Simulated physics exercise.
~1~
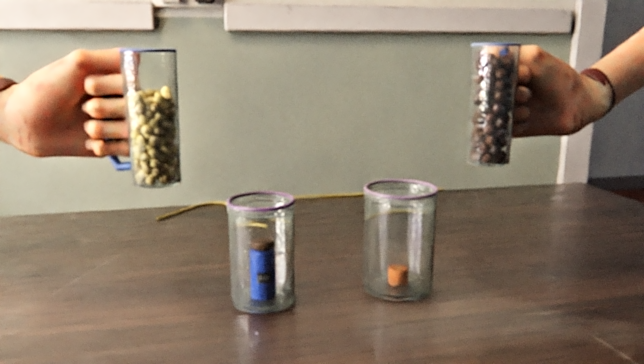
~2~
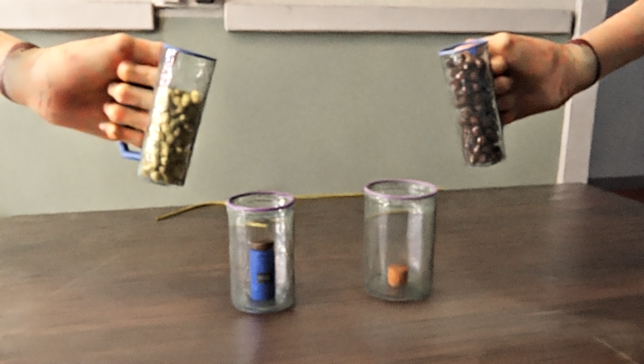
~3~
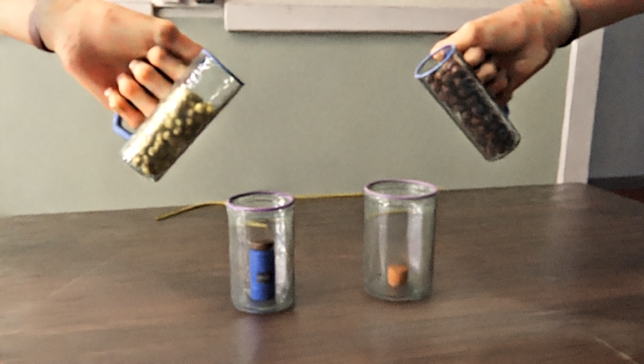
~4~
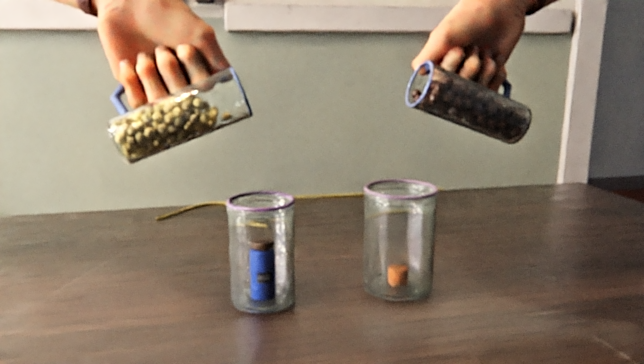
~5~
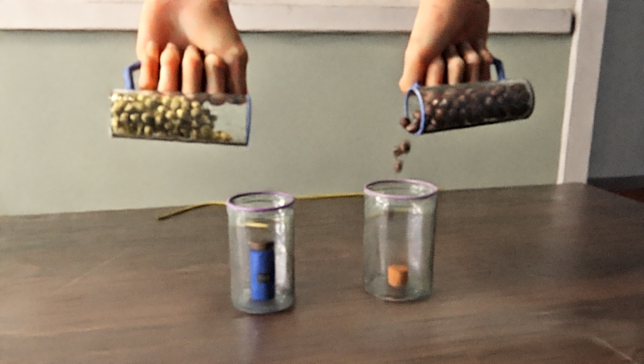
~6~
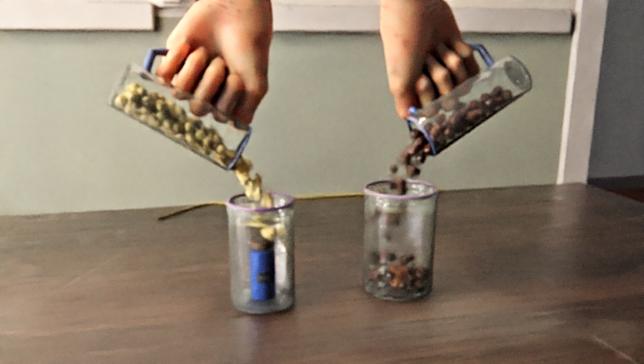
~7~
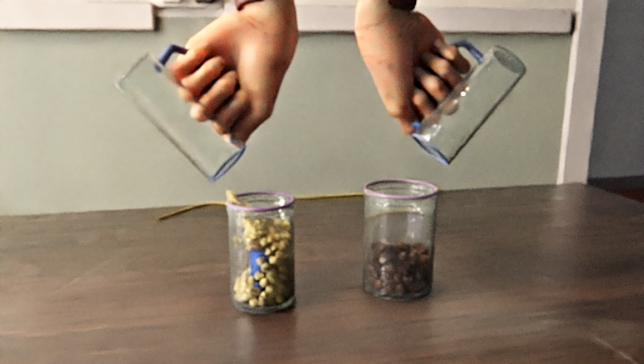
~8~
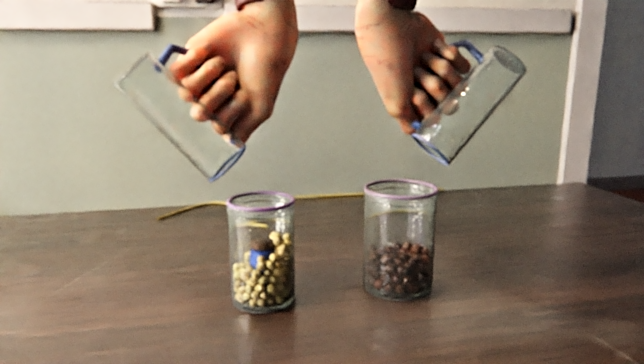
On a dark wooden table before a pale green wall, two clear jars stand side by side, the left holding a tall blue cylinder and the right a small orange-brown plug. Above them, two hands hold clear cups, one of pale greenish pieces and one of dark brown pieces. The hands tip the cups inward until they lie on their sides, and the dark pieces start falling first. Both cups then tilt further and empty into the jars. At the end, the left object still shows among the settled pale pieces, while the dark ones cover the right object.
